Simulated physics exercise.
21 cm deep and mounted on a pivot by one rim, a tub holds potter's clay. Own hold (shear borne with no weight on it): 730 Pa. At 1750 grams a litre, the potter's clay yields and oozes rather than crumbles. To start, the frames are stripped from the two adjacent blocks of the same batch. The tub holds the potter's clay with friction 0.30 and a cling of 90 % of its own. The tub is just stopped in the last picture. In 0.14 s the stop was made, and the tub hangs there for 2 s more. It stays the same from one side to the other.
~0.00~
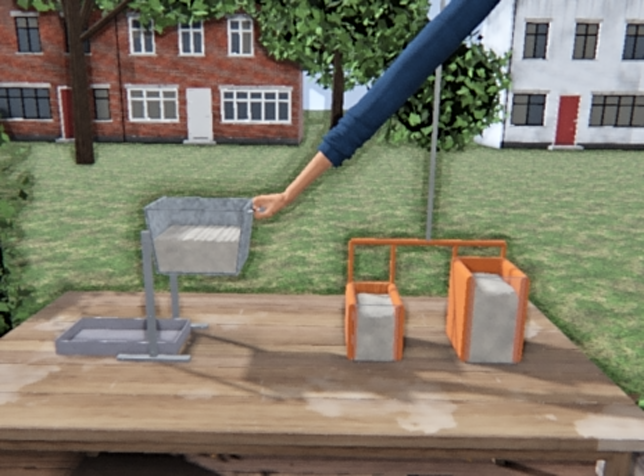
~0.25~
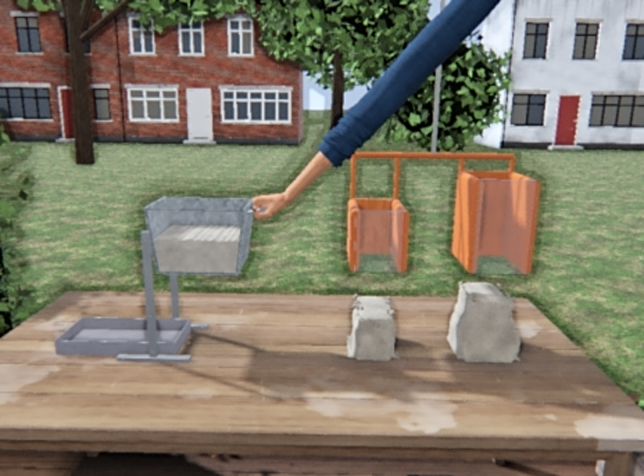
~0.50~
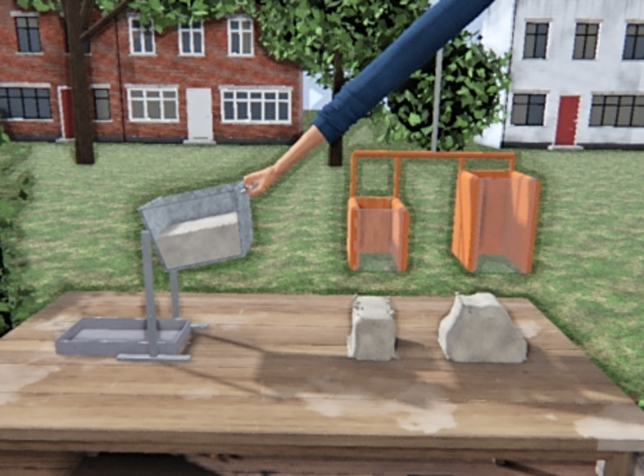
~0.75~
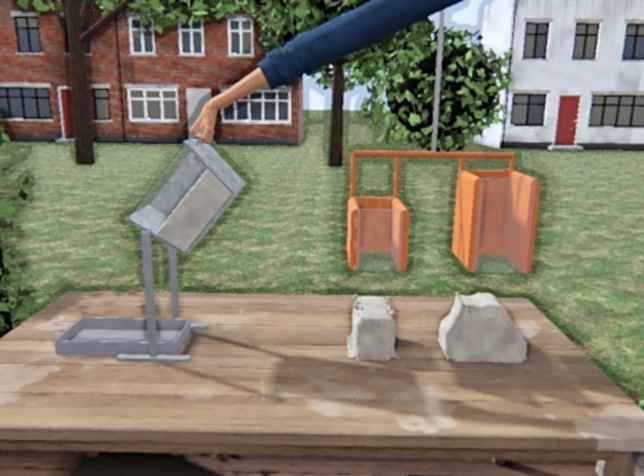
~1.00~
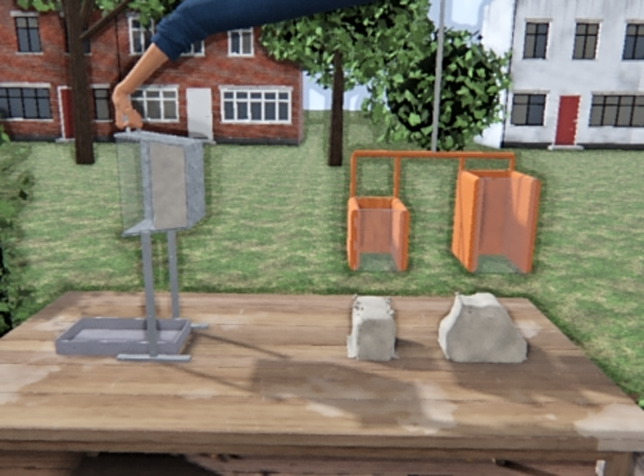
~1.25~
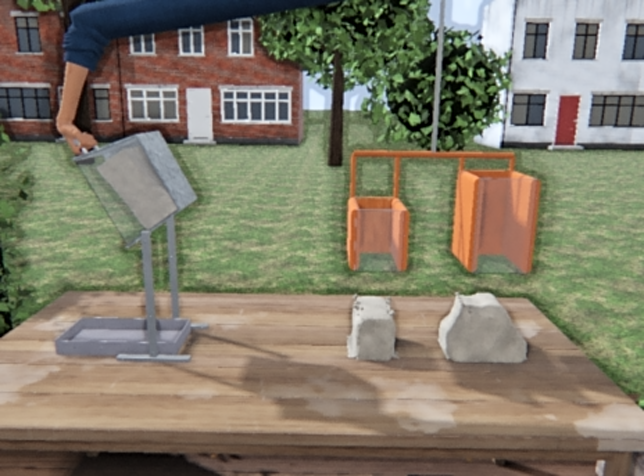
At the start, a hand holds a level grey tub of clay beside two clay blocks in orange moulds. The moulds lift off, and the larger right block slumps lower and wider while the smaller keeps its shape. The hand swings the tub leftward past upright, the clay still inside.
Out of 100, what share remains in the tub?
8 out of 100.
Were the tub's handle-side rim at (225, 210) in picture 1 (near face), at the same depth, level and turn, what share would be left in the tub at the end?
Some 8 per cent, I reckon.
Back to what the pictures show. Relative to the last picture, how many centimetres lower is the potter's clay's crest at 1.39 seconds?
Around 15 cm below its level in the last picture.
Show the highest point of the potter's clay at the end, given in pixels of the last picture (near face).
The highest point sits at around (173, 203).
By 1.39 s, the tub is at 118 degrees and holds 56 %.
By 1.56 s, the tub is at 118 degrees and holds 21 %.
By 1.73 s, the tub is at 118 degrees and holds 8 %.
By 1.90 s, the tub is at 118 degrees and holds 8 %.
By 3.25 s, at the end, the tub is at 118 degrees and holds 8 %.
